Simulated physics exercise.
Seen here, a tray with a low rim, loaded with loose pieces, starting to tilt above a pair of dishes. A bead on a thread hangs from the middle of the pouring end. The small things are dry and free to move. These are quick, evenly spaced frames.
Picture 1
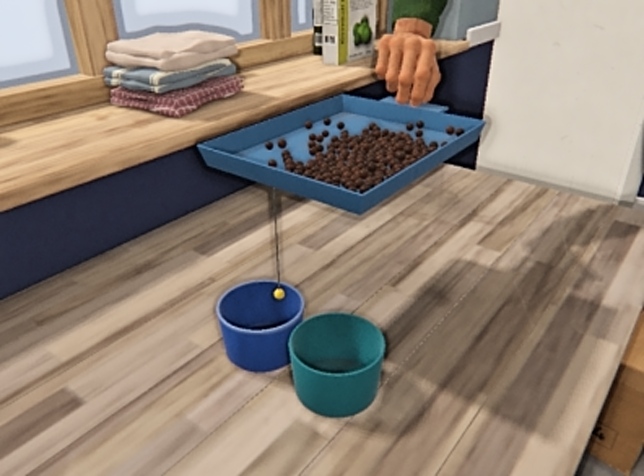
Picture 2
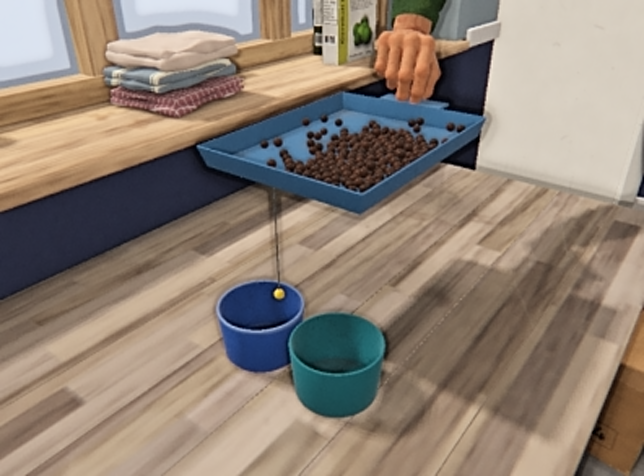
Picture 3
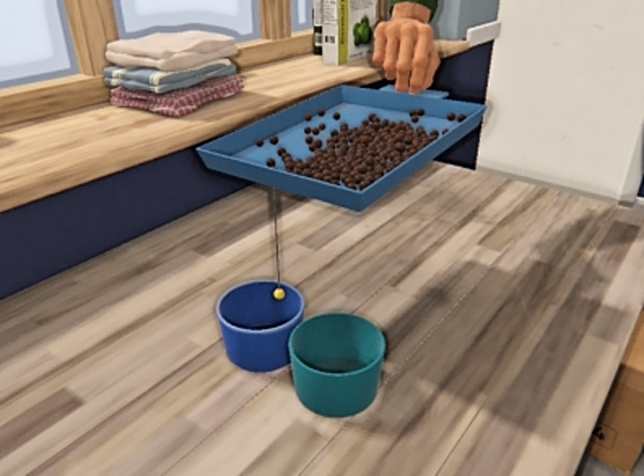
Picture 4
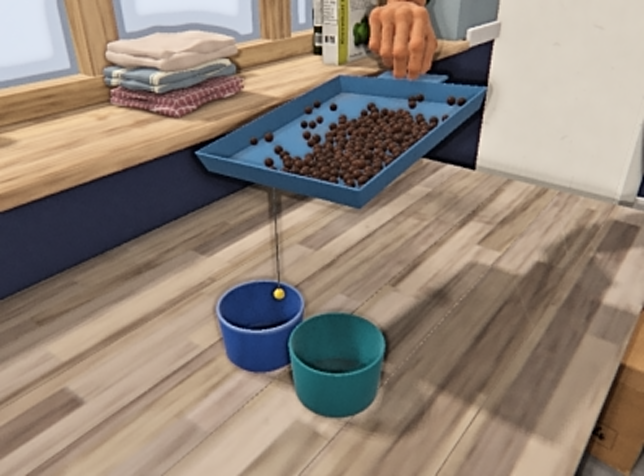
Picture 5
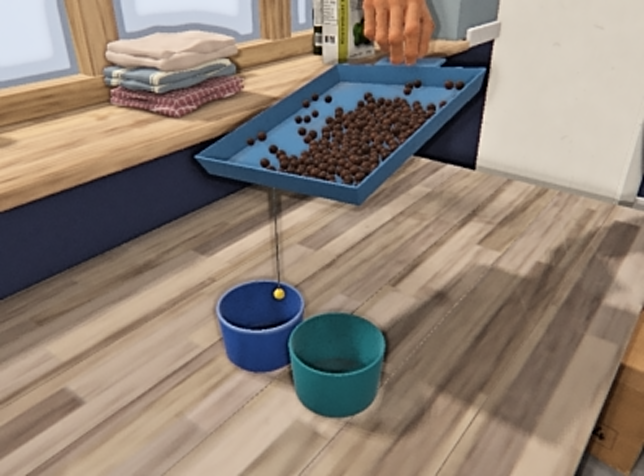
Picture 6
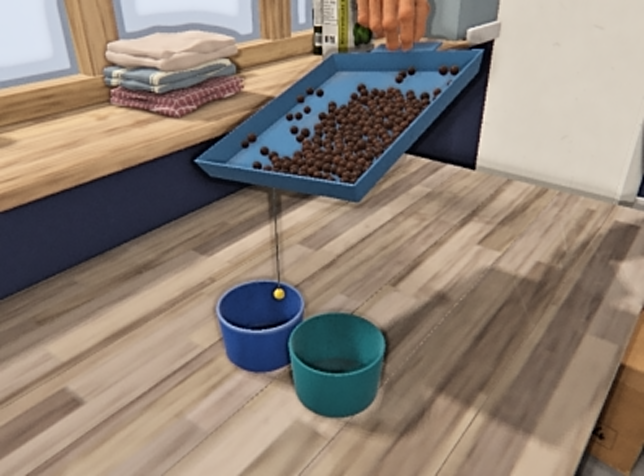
A hand gradually tilts a blue tray of brown balls above two dishes on a counter.
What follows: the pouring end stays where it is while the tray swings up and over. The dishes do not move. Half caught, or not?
The two hold only the smaller part of the load.
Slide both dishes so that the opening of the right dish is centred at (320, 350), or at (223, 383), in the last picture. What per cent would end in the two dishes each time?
First some 20, then 0 per cent.
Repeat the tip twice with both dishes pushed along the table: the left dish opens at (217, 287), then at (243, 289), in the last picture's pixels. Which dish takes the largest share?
First the left one, then the left dish.
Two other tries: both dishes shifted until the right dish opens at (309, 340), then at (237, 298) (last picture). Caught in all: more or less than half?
One: Below a half. Two: More than half.
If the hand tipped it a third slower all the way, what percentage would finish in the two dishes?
Roughly 10 in a hundred.
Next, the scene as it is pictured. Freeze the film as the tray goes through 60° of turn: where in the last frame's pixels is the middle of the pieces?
Around (241, 165).
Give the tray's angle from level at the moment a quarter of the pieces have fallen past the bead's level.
Near 75 degrees.
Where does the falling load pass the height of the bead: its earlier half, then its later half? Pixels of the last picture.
Around (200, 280) and then (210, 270).
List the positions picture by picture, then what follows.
Corners of the pouring end at (206, 145) and (361, 191), level; middle of the load at (370, 158), chocolate balls; left dish at (232, 344); right dish at (308, 388); bead on its thread at (279, 294), in the first frame.
Corners of the pouring end at (205, 145) and (360, 190), level; middle of the load at (370, 156), in the second frame.
Corners of the pouring end at (205, 148) and (359, 188), tipped barely, lowest at the left corner; middle of the load at (370, 151), a small part on the move, in the third frame.
Corners of the pouring end at (204, 151) and (357, 186), tipped a little, lowest at the left corner; middle of the load at (369, 143), a small part on the move, in the fourth frame.
Corners of the pouring end at (203, 154) and (355, 183), tipped a little, lowest at the left corner; middle of the load at (365, 136), a small part on the move, in the fifth frame.
Corners of the pouring end at (203, 158) and (352, 180), tipped clearly, lowest at the left corner; middle of the load at (358, 131), most on the move; left dish at (232, 344); right dish at (308, 388), in the sixth frame.
Soon, tray tipped steeply; most on the tray; a stray few outside both; a small part in the air.
A while on, tray tipped right over; a small part on the tray; a small part in the left dish; about two thirds outside both; about a quarter in the air.
Towards the end, tray tipped past a quarter turn; a small part in the left dish; nearly all outside both.
Finally, tray tipped past a quarter turn; none in the right dish; a small part in the left dish; nearly all outside both.
